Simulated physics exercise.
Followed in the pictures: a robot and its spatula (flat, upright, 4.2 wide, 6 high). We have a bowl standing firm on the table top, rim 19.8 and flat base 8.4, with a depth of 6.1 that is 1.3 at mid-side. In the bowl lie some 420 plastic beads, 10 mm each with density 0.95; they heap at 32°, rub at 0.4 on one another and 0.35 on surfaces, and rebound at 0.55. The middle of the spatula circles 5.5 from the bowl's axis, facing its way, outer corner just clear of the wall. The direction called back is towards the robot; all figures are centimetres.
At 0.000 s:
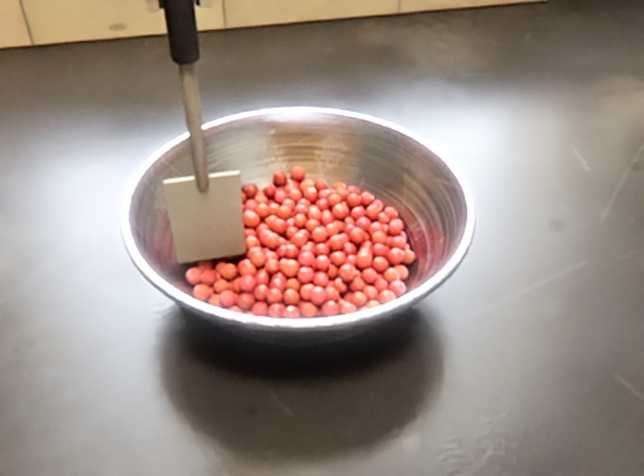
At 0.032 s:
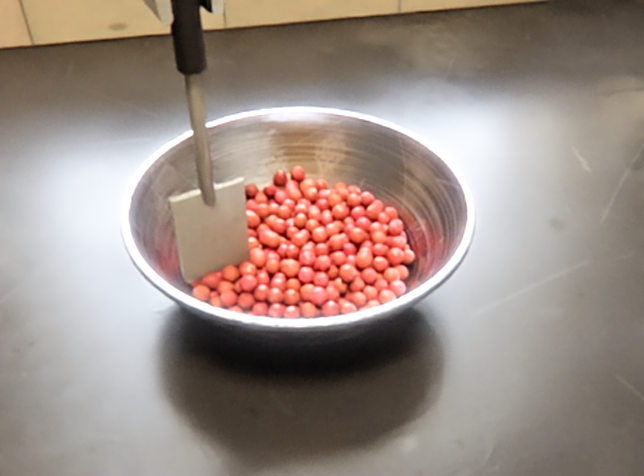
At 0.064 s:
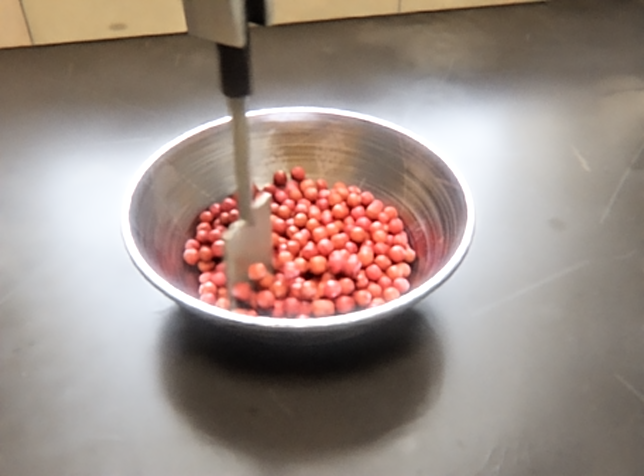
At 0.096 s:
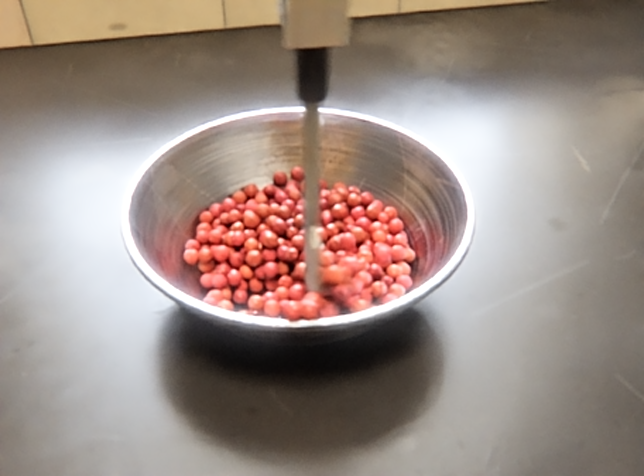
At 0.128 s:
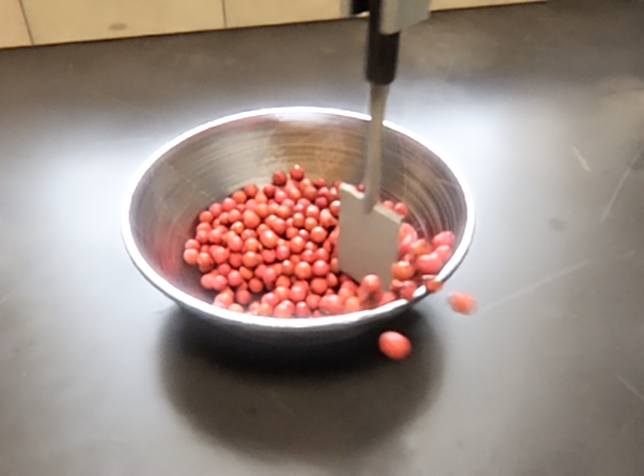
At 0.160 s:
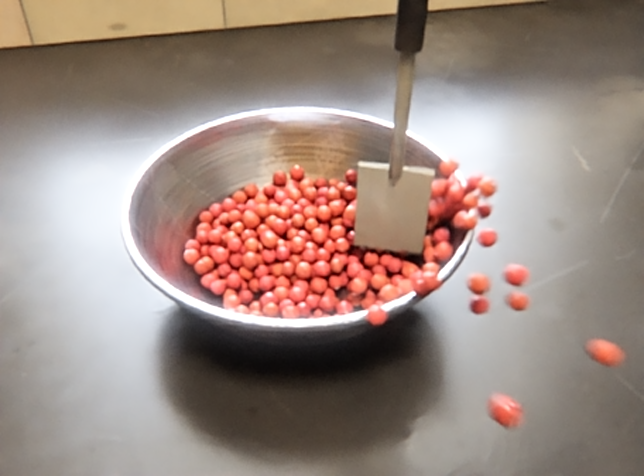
On a dark, scuffed tabletop with pale panels behind it, seen from above at an angle by a still camera, a shiny metal bowl sits near the middle. It holds a heap of small red beads, with a flat pale spatula on a dark-handled robot tool at its left side. The spatula sweeps through the near side to the right, pushing beads up the wall and flinging several over the right rim.
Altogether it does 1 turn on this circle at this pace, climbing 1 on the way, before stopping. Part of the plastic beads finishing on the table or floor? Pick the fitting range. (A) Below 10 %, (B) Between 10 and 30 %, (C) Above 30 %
Option B: Between 10 and 30 %.
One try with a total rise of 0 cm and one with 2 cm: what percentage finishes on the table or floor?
Try one: Around 25 %; try two: Around 5 %.
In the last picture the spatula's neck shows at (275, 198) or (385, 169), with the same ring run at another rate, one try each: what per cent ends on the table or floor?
Some 0 and 10 %.
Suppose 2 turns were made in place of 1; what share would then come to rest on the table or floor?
It would be around 25 per cent.
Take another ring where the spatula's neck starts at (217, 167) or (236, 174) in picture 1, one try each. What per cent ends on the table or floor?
First try about 25 per cent, second try about 15 per cent.
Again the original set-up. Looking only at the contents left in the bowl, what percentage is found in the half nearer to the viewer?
About 50 per cent.
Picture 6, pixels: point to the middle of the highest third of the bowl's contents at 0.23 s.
I'd put it at around (327, 195).
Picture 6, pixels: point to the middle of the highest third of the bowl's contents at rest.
Centre of top third: Approx. (293, 241).
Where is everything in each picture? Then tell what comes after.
Spatula neck at (199, 154), 0° round; upper third of the load around (304, 242), from x 190 to 405, top at y 175; 422 in the bowl, in the first frame.
Spatula neck at (204, 166), 14° round; upper third of the load around (304, 242), from x 190 to 405, top at y 175, in the second frame.
Spatula neck at (245, 191), 49° round; upper third of the load around (308, 249), from x 190 to 410, top at y 175, in the third frame.
Spatula neck at (312, 197), 85° round; upper third of the load around (331, 253), from x 190 to 410, top at y 175; 421 in the bowl, 1 in flight or on the tool, in the fourth frame.
Spatula neck at (372, 178), 120° round; upper third of the load around (363, 245), from x 190 to 460, top at y 175; 415 in the bowl, 7 in flight or on the tool, in the fifth frame.
Spatula neck at (399, 144), 156° round; upper third of the load around (383, 214), from x 190 to 605, top at y 165; 411 in the bowl, 11 in flight or on the tool, in the sixth frame.
After 0.23 s, 229° round, highest piece 12 above the table; 390 in the bowl, 32 in flight or on the tool.
After 0.29 s, 301° round, highest piece 12 above the table; 368 in the bowl, 11 on the table or floor, 43 in flight or on the tool.
After 0.52 s, 0° round, highest piece 5 above the table; 342 in the bowl, 78 on the table or floor, 2 in flight or on the tool.
After 1.22 s, 0° round, highest piece 4 above the table; 342 in the bowl, 80 on the table or floor.
At rest, 342 in the bowl, 80 on the table or floor. That is 19 % on the table or floor.
